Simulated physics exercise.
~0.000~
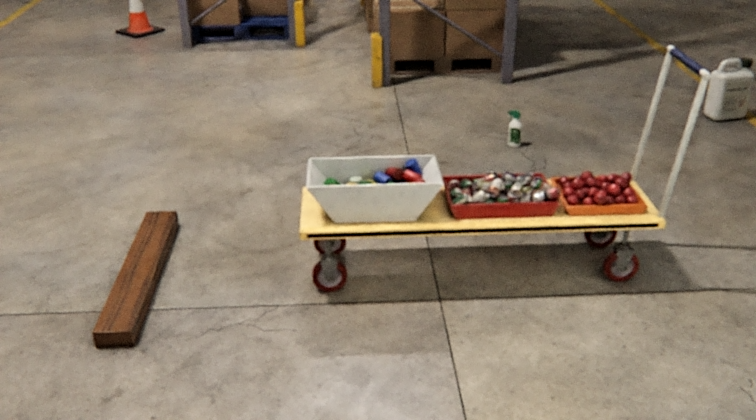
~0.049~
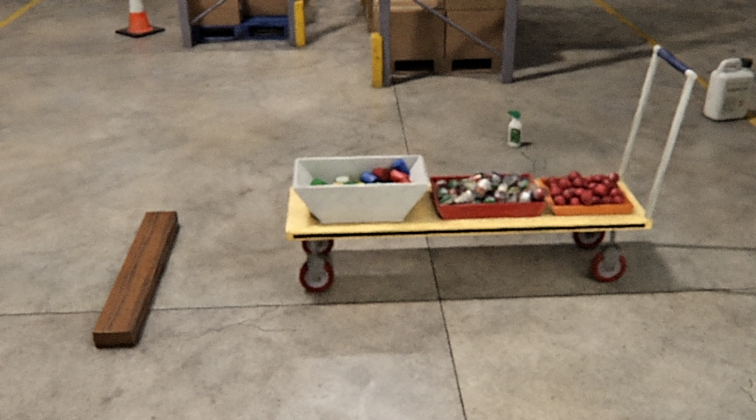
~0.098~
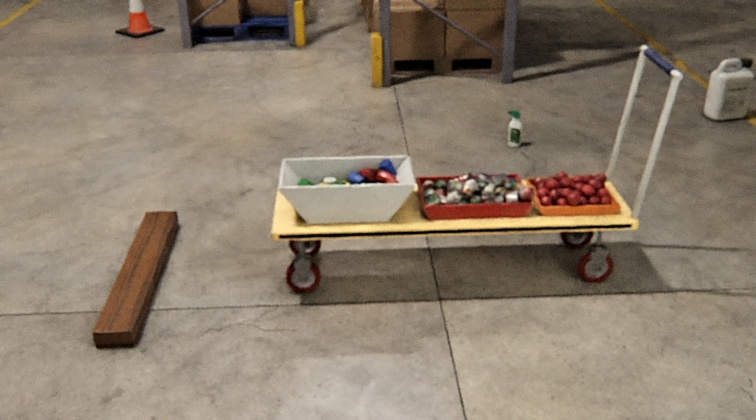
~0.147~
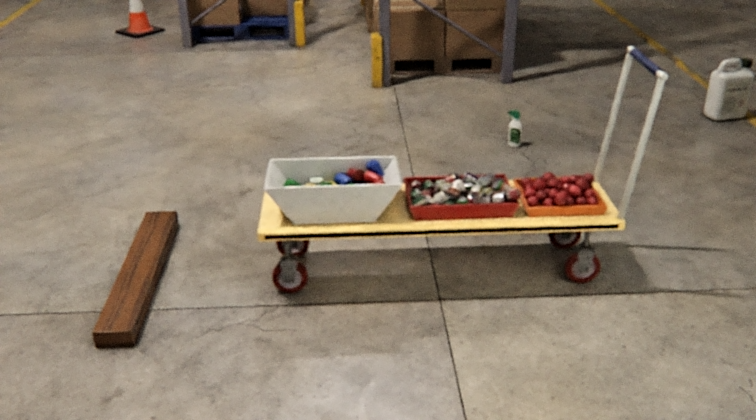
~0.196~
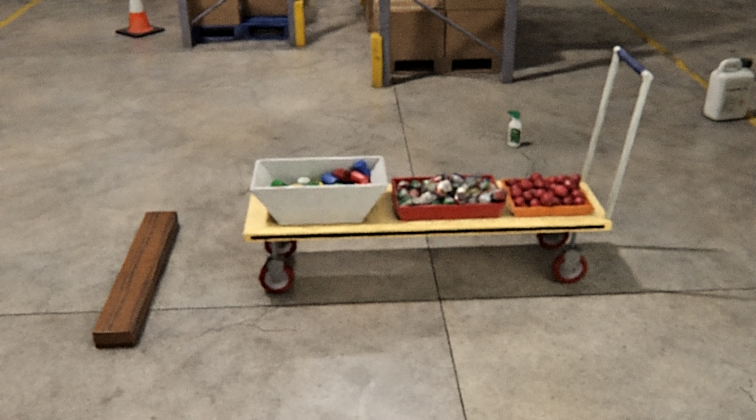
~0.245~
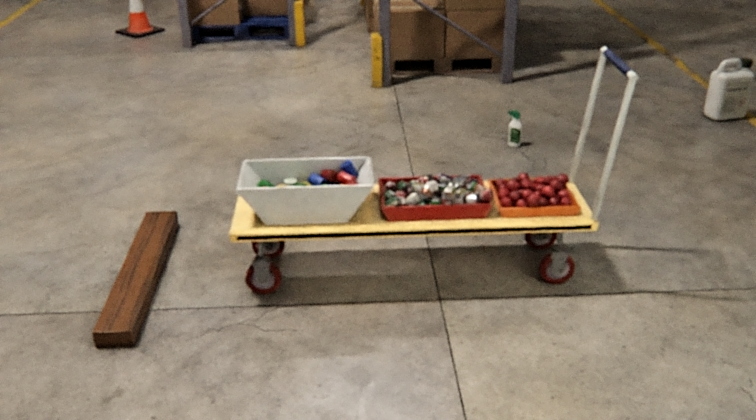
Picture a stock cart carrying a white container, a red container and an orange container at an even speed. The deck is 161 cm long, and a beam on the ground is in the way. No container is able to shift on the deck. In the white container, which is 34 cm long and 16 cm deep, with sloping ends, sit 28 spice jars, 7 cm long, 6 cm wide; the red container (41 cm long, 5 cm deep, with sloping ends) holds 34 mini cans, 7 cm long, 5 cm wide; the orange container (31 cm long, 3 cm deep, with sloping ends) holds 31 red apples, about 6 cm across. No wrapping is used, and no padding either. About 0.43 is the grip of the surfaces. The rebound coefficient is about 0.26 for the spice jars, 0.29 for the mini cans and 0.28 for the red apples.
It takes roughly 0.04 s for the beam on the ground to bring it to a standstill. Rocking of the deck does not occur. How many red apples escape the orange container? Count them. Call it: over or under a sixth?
Under.
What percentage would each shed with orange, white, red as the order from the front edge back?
With that order the white container sheds 0 per cent of its load, the red container 10 per cent, and the orange container 10 per cent.
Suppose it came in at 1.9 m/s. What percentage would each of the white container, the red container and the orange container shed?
In that case white container 0, red container 20, orange container 30 per cent.
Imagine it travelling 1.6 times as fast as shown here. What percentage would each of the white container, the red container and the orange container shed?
In that case the white container sheds 0 per cent, the red container 20 per cent and the orange container 20 per cent.
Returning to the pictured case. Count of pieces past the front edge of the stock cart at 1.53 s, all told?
Some 0 pieces.
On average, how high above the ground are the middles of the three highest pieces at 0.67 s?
I'd put it close to 48 cm.
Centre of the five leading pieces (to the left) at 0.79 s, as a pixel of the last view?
Their mean place is roughly (169, 197) in the last picture.
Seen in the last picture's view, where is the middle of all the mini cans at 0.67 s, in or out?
Somewhere around pixel (329, 199).
After 0.57 s, contact.
After 0.67 s, the white container has all 28, the red container has all 34 and the orange container has all 31.
After 0.79 s, the white container has all 28, the red container has all 34 and the orange container is down by 2 of 31.
After 1.02 s, the white container has all 28, the red container is down by 2 of 34 and the orange container is down by 1 of 31.
Final count (at 1.53 s), the white container has all 28, the red container is down by 2 of 34 and the orange container is down by 2 of 31. Asked share, 2 of 31, 6 per cent.
